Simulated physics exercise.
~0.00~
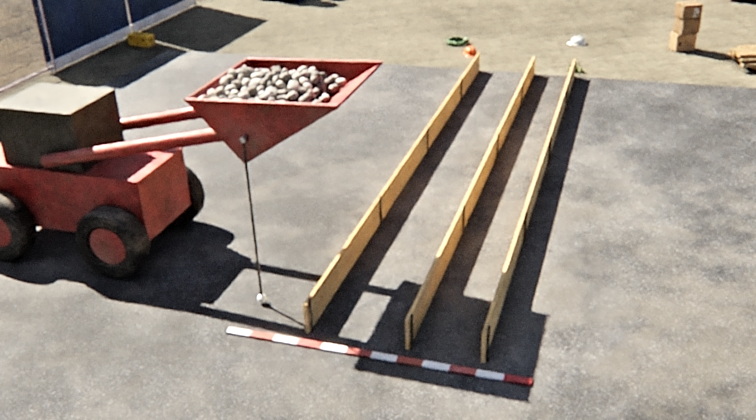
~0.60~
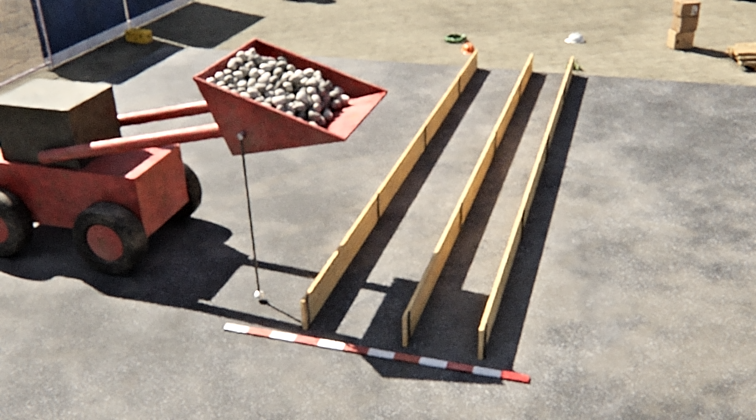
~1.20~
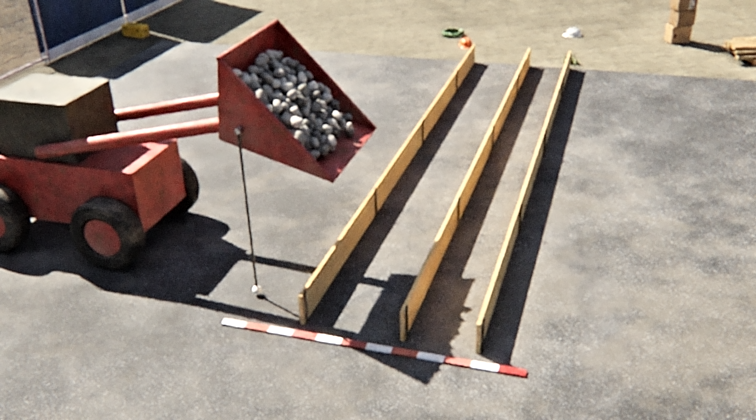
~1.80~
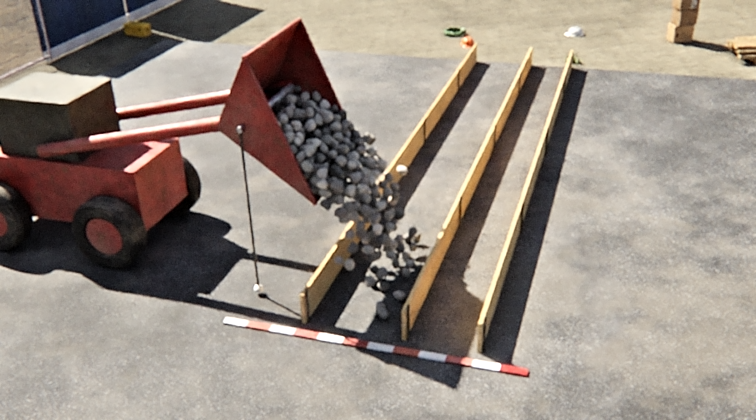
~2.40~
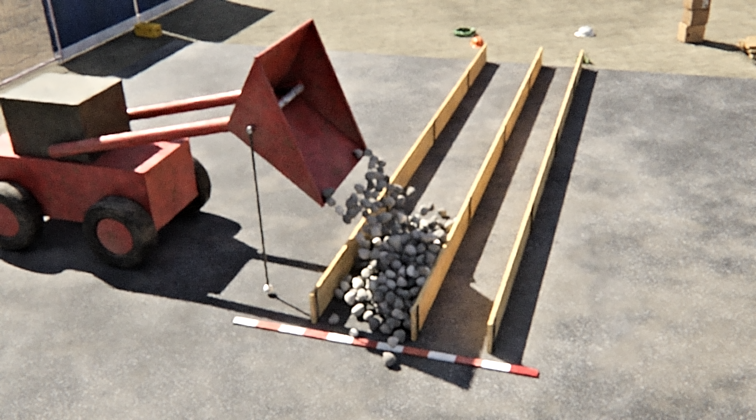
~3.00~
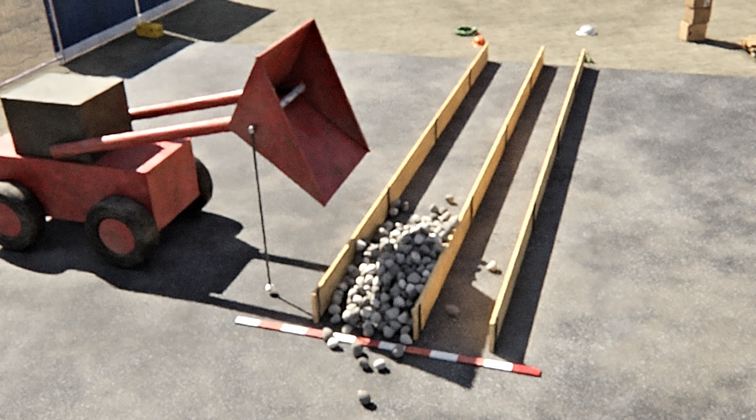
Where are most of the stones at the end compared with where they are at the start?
At the start the stones are heaped in the raised red bucket. At the end most of them lie lower and further right, in a pile on the ground between the left and middle planks.
